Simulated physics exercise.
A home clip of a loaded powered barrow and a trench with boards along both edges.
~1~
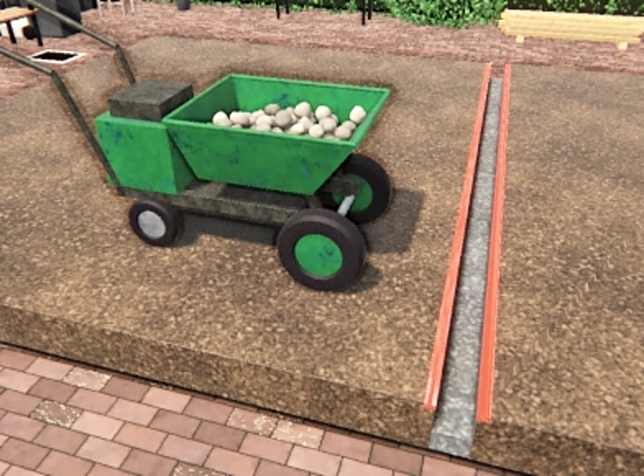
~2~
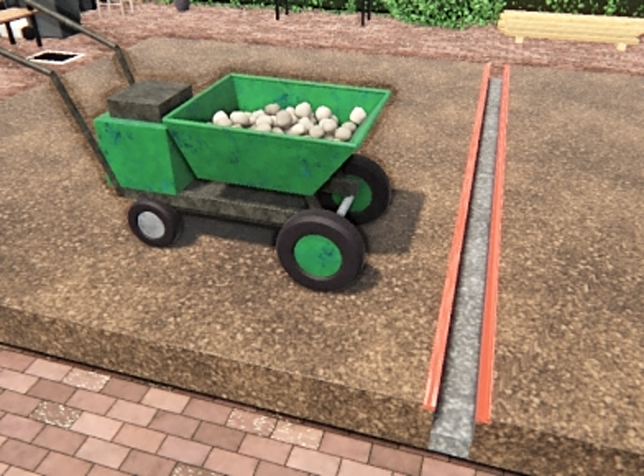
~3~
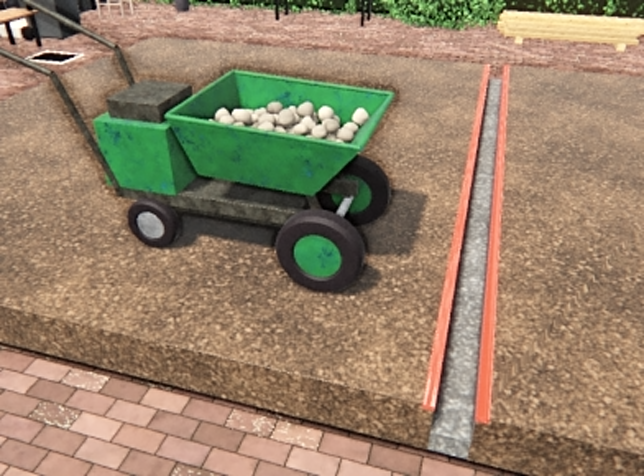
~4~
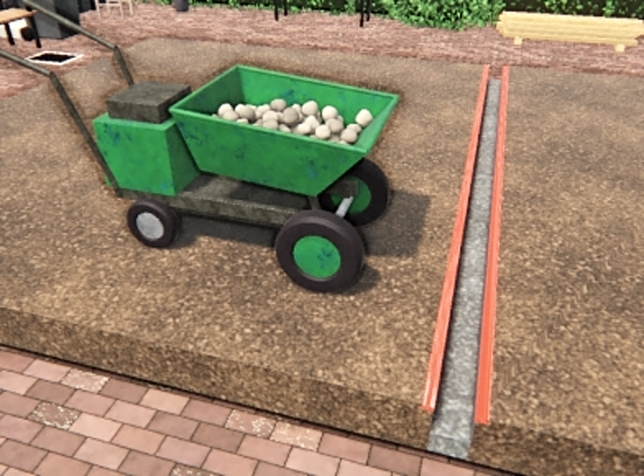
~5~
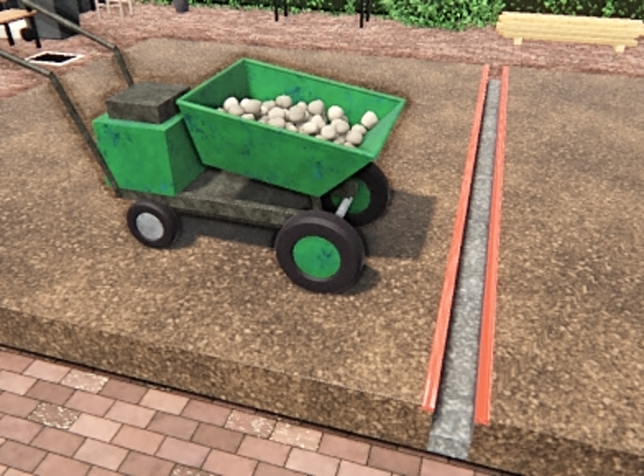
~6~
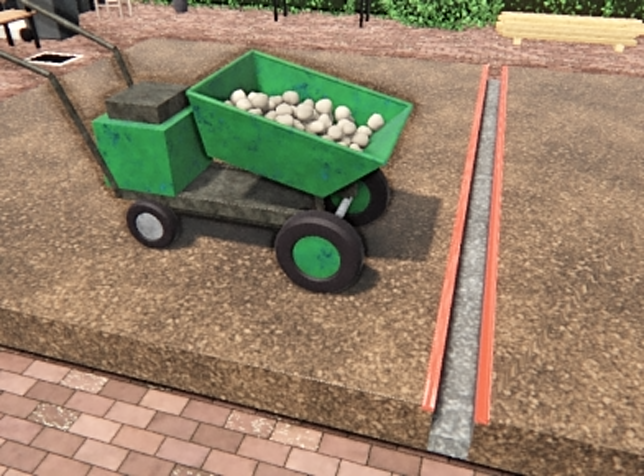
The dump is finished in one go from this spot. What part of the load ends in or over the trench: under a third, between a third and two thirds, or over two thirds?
Between the edges lies between a third and two thirds of the load.
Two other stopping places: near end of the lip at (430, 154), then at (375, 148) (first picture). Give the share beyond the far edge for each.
Near 100 % and 60 %.
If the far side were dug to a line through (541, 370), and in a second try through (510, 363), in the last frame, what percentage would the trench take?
First some 100, then 80 per cent.
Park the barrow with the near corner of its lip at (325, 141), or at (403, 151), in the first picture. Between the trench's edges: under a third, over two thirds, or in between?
One: Between a third and two thirds. Two: Less than a third.
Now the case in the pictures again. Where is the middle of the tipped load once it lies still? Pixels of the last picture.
Roughly at (480, 272).
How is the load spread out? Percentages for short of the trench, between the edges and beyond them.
In per cent, short 10, between 55 and beyond 35.
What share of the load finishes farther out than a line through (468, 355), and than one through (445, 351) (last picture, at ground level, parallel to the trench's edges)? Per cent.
Near 60 % and 90 %.
Shortly afterwards, skip tipped well over; the whole lot in the skip.
Next, skip tipped steeply; all but a few in the skip; a little in or heaped over the trench; only a few beyond it; only a few falling.
Some moments later, skip tipped right over; a little in the skip; only a few short of the trench; near half in or heaped over the trench; near a third beyond it.
In the end, skip tipped right over; a little short of the trench; near half in or heaped over the trench; near a third beyond it.
